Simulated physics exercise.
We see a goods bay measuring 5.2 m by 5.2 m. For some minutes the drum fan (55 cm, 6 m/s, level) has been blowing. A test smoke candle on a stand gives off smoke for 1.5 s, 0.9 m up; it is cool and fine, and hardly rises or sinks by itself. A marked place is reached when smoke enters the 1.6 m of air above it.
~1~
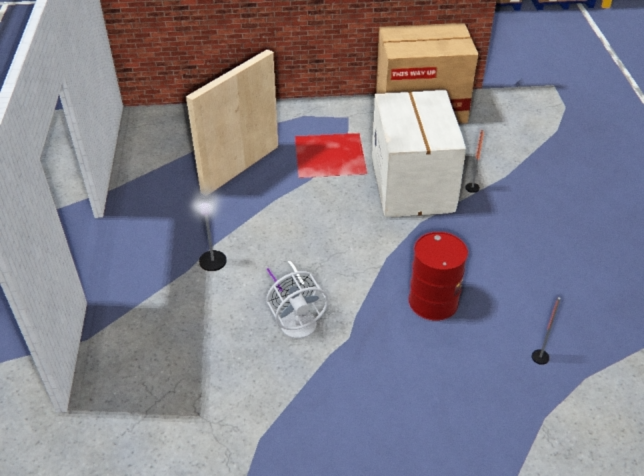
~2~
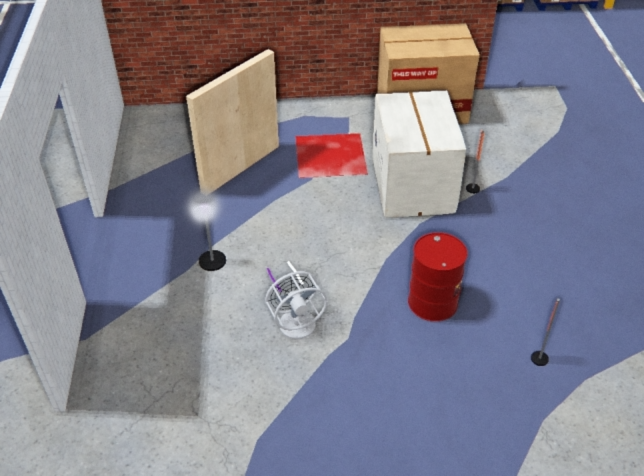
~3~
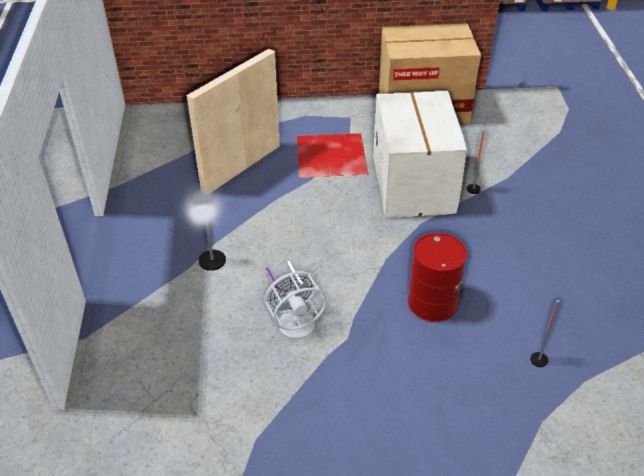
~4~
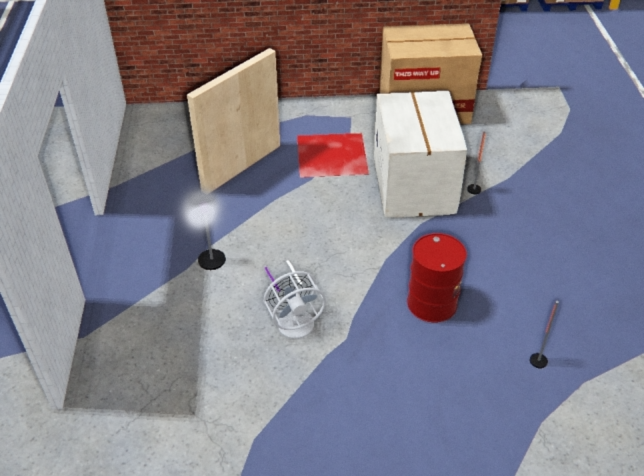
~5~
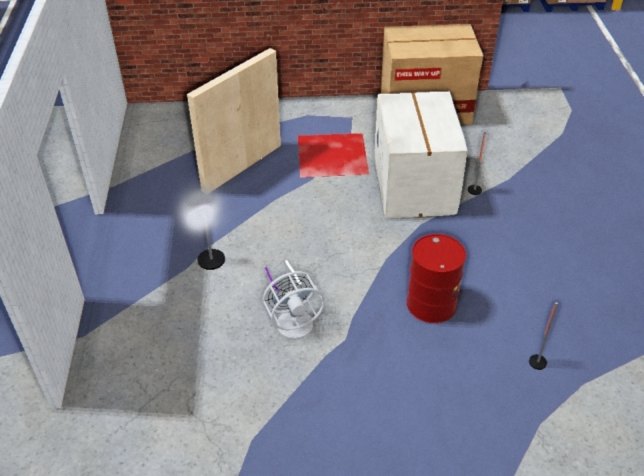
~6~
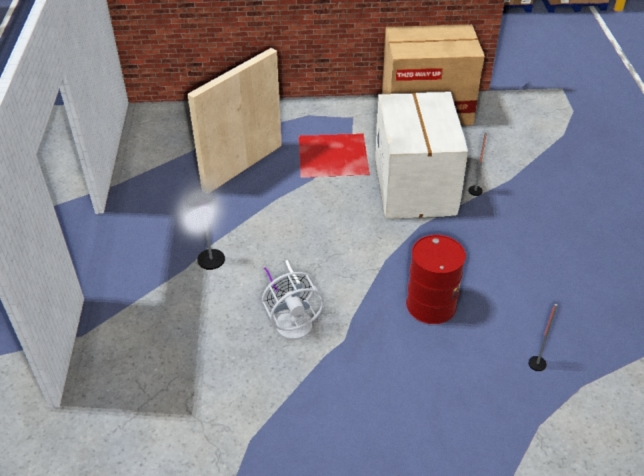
The clip shows a paved bay with a brick wall, boxes, a red barrel, a wooden panel and thin stands, where a small white puff hovers above the left stand, spreading very slightly, while everything else stays almost still.
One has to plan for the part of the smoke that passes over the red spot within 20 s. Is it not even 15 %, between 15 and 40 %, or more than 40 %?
It is not even 15 % that passes there.
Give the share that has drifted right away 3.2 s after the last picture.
About 2 %.
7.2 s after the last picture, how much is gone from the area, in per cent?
Near 30 %.
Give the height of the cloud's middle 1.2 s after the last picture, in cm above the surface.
Roughly 50 cm up.
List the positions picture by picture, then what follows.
In the first frame, the smoke is thickest near (205, 203), the test smoke candle on a stand stands at (206, 216) and the drum fan is at (297, 301).
In the second frame, the smoke is thickest near (203, 206) and the red spot is centred on (331, 155).
In the third frame, the smoke is thickest near (202, 207) and a ribbon ends at (479, 160).
In the fourth frame, the smoke is thickest near (201, 208), the top of a screen is at (233, 72) and the top of a barrel is at (440, 252).
In the fifth frame, the smoke is thickest near (200, 209).
In the sixth frame, the smoke is thickest near (199, 210).
Then, 1.2 s after the last picture we count, 0 % has passed over the red spot, with 100 % still about or yet to come, and the middle of the rest is near (192, 211).
Then, 3.2 s after the last picture we count, 0 % has passed over the red spot, with 98 % still about or yet to come, and the middle of the rest is near (120, 159).
Then, 7.2 s after the last picture we count, 1 % has passed over the red spot, with 69 % still about or yet to come, and the middle of the rest is near (119, 167).
Then, 19.2 s after the last picture we count, 2 % has passed over the red spot, with 33 % still about or yet to come, and the middle of the rest is near (147, 280).
